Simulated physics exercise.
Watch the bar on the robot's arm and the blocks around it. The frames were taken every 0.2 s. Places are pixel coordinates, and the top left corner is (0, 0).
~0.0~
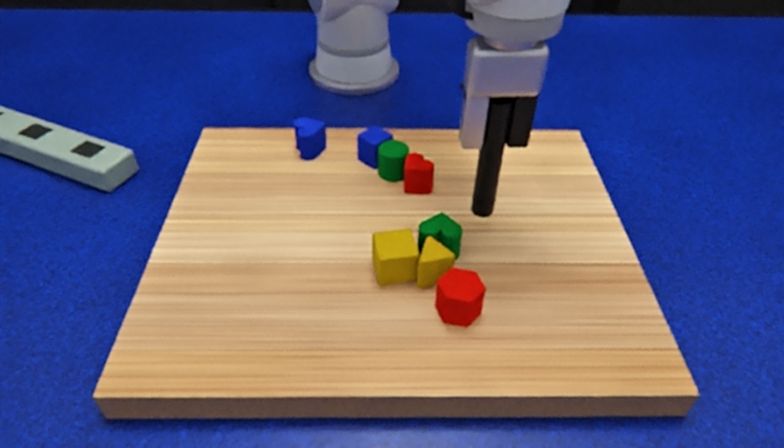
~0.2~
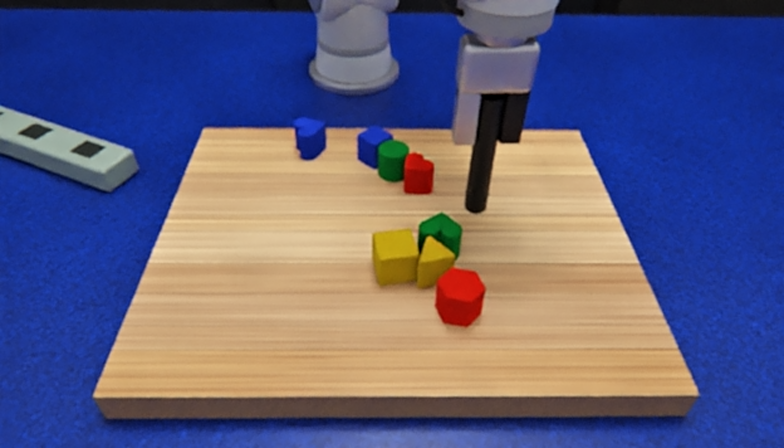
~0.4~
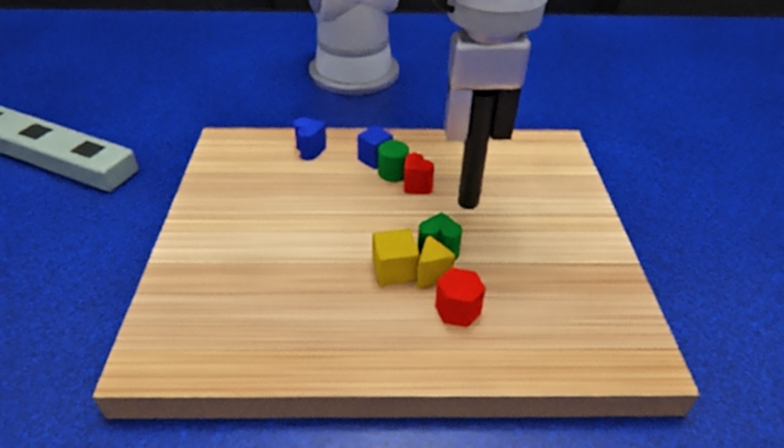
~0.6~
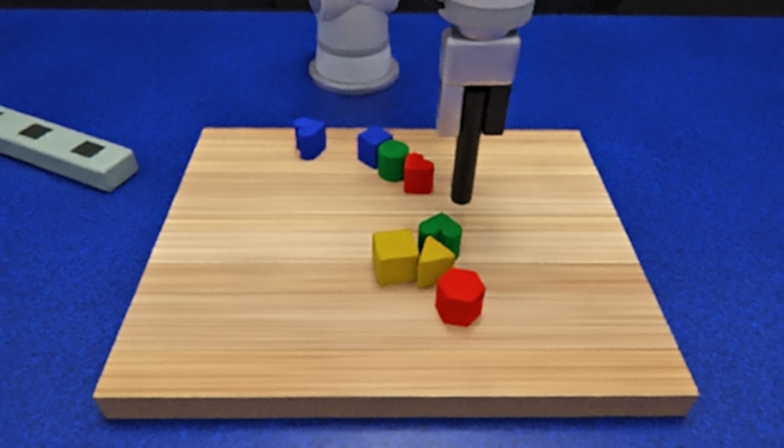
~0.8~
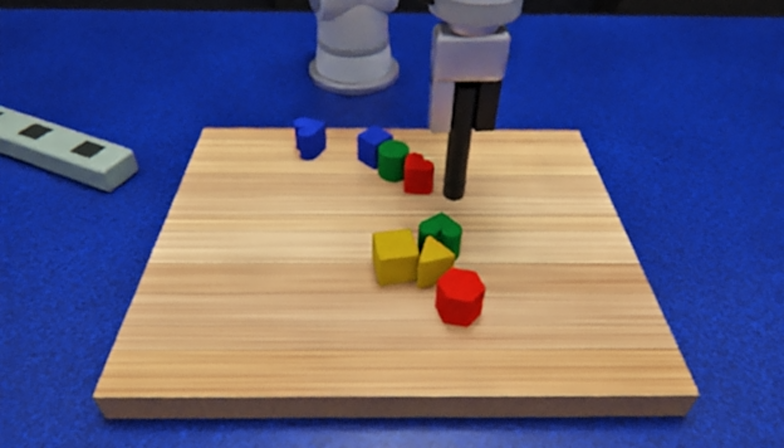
Robot arm with a black bar sliding slightly left and back over a wooden board, beside colourful blocks that stay still.
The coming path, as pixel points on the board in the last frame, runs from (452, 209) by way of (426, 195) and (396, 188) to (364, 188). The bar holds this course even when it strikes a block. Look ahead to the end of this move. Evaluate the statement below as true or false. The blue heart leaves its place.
It is false.
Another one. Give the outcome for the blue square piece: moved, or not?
Its place changes.
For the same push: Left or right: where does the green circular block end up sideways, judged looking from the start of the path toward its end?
Displaced right.
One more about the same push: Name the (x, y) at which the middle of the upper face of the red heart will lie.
It will end up at (401, 147).
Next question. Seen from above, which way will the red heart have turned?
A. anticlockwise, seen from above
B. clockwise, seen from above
I choose B.
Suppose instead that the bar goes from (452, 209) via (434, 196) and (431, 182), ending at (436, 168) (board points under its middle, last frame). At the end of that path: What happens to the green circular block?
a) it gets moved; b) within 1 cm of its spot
Correct choice: A.
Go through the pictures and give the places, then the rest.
The first frame shows lower end of the bar at (482, 212), tops of blocks, blue heart at (308, 126), blue square piece at (375, 135), green circular block at (394, 148), red heart at (418, 162).
The second frame shows bar at (475, 208), blocks as before.
The third frame shows bar at (468, 204), blocks as before.
The fourth frame shows bar at (461, 199), blocks as before.
The fifth frame shows bar at (453, 195), blue heart at (308, 126), blue square piece at (375, 135), green circular block at (394, 148), red heart at (418, 162).
What follows on the original path. One third of the way, bar at (427, 181); blue square piece at (369, 132), turned 15° clockwise; green circular block at (389, 144); red heart at (412, 156), turned 15° clockwise.
Two thirds of the way, bar at (395, 175); blue square piece at (357, 126); green circular block at (382, 134); red heart at (401, 147), turned 70° clockwise.
At the end, bar at (364, 175); blue heart not moved; blue square piece at (357, 126); green circular block at (382, 134); red heart at (401, 147), turned 70° clockwise.
